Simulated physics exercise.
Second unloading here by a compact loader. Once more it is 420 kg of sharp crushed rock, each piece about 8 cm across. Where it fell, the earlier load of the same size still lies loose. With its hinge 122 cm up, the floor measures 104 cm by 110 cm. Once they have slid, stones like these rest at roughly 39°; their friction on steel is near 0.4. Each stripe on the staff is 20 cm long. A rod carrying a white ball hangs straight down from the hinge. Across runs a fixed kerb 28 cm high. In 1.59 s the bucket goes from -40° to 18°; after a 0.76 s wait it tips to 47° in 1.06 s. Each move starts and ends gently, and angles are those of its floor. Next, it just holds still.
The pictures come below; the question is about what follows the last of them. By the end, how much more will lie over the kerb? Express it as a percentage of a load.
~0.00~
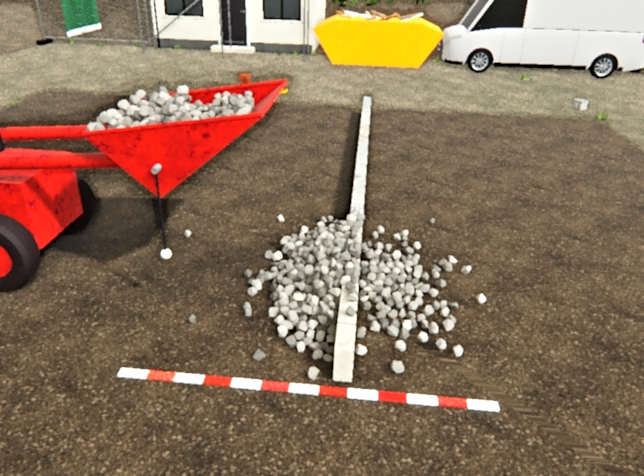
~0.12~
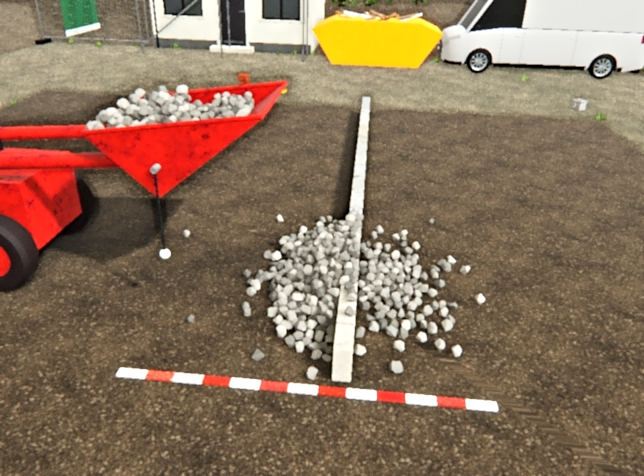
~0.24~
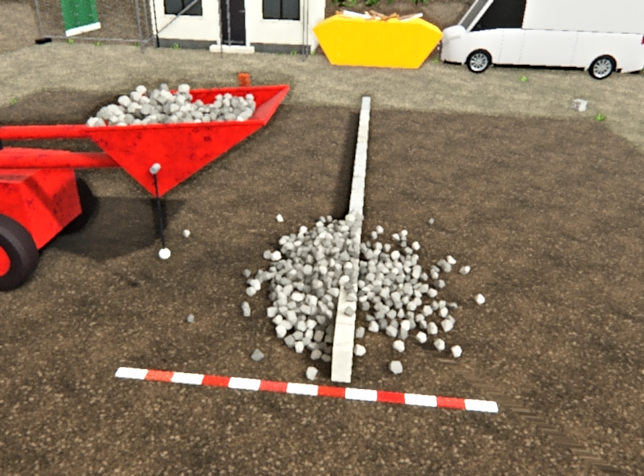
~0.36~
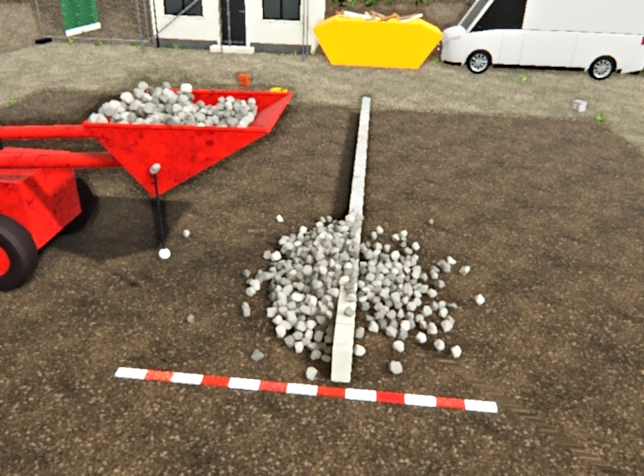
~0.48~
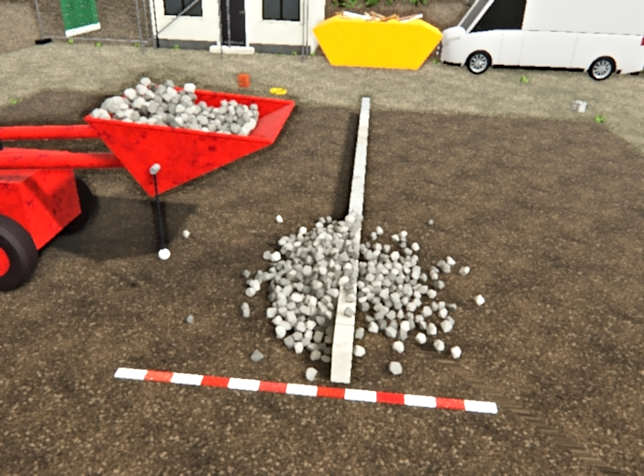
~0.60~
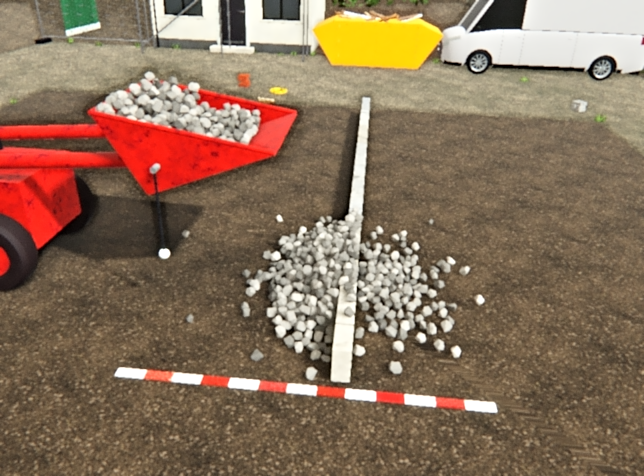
About 0 per cent.
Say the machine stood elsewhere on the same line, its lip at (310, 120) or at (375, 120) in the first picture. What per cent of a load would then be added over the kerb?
5 % and 70 %.
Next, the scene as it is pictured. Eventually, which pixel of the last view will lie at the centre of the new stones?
Around (268, 263).
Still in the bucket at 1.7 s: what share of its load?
About 100 per cent.
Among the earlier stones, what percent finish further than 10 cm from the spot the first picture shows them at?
Estimate: 0 %, roughly.
After 1.2 s the floor is at 9°; in per cent of one load, 100 in the bucket, 76 on this side of the kerb, 24 over the kerb; the foremost stones are at (454, 290).
After 1.7 s the floor is at 18°; in per cent of one load, 99 in the bucket, 77 on this side of the kerb, 24 over the kerb; the foremost stones are at (454, 290).
After 3.9 s the floor is at 47°; in per cent of one load, 1 in the bucket, 175 on this side of the kerb, 24 over the kerb; the foremost stones are at (454, 290).
After 6.6 s the floor is at 47°; in per cent of one load, 0 in the bucket, 176 on this side of the kerb, 24 over the kerb; the foremost stones are at (454, 290). Net gain over the kerb, 0.
